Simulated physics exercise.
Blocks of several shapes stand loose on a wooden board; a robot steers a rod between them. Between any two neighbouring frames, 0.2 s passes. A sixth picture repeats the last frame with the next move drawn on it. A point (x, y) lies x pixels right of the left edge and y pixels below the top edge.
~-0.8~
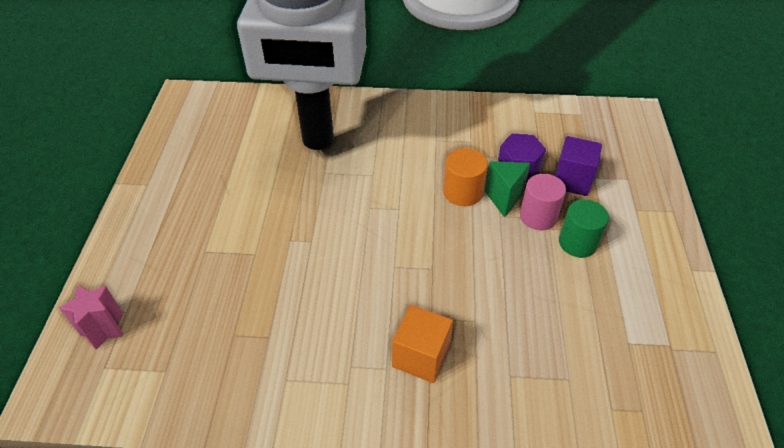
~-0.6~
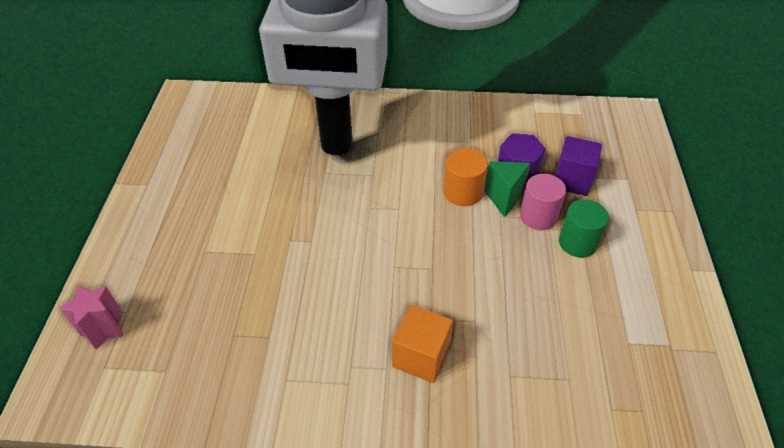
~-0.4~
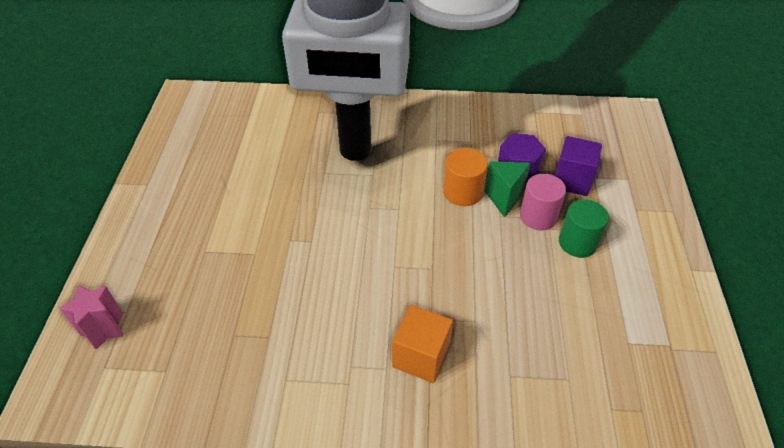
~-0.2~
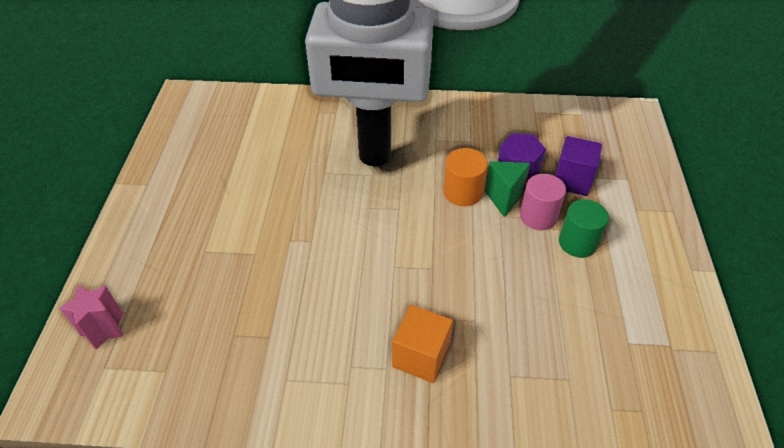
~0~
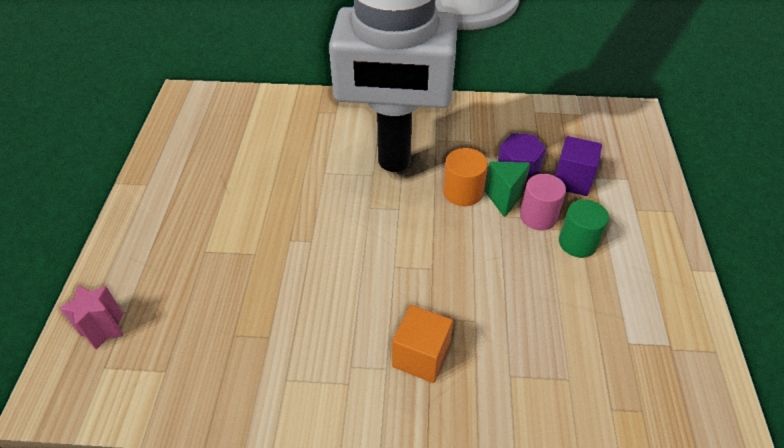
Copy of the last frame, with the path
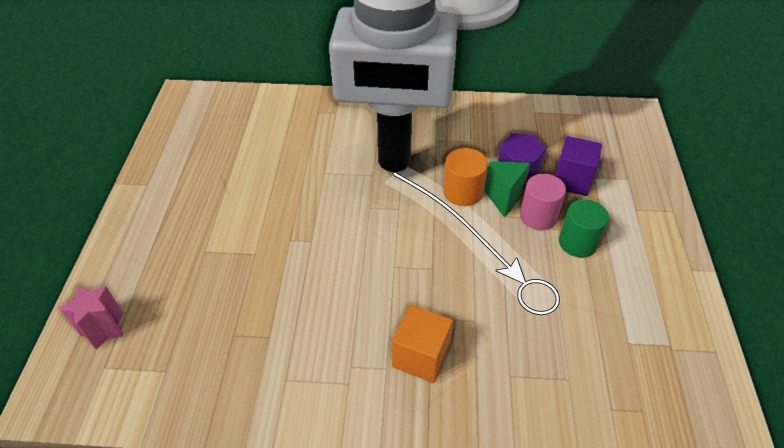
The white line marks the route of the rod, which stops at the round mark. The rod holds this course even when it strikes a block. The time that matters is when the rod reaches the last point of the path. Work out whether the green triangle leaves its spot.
It shifts.
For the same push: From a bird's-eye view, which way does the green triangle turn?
Looking down: Clockwise.
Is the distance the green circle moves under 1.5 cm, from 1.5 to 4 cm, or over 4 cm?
Distance: Less than 1.5 cm.
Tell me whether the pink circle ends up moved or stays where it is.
Still in place.
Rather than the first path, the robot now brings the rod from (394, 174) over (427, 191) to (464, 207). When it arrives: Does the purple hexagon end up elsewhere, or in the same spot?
Shifted out of place.
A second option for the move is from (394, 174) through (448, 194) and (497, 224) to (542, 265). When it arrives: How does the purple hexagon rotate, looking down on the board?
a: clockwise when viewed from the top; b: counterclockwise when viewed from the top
b (counterclockwise when viewed from the top)
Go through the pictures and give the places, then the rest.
In the first frame, tip of the rod at (318, 140), middles of tops, orange circle at (467, 162), green triangle at (510, 170), purple hexagon at (524, 146), pink circle at (547, 187), green circle at (589, 213).
In the second frame, rod at (337, 145), nothing pushed.
In the third frame, rod at (356, 150), nothing pushed.
In the fourth frame, rod at (375, 156), nothing pushed.
In the fifth frame, rod at (394, 161), orange circle at (467, 162), green triangle at (510, 170), purple hexagon at (524, 146), pink circle at (547, 187), green circle at (589, 213).
The line goes from (394, 174) by way of (467, 225) to (538, 297).
The first path, step by step. One third of the way, rod at (446, 193); orange circle at (483, 165); green triangle at (517, 169), turned 30° clockwise.
Two thirds of the way, rod at (492, 235); orange circle at (486, 166); green triangle at (521, 169), turned 30° clockwise; purple hexagon at (527, 145).
At the end, rod at (542, 285); orange circle at (486, 166); green triangle at (521, 169), turned 30° clockwise; purple hexagon at (527, 145); pink circle unmoved; green circle unmoved.
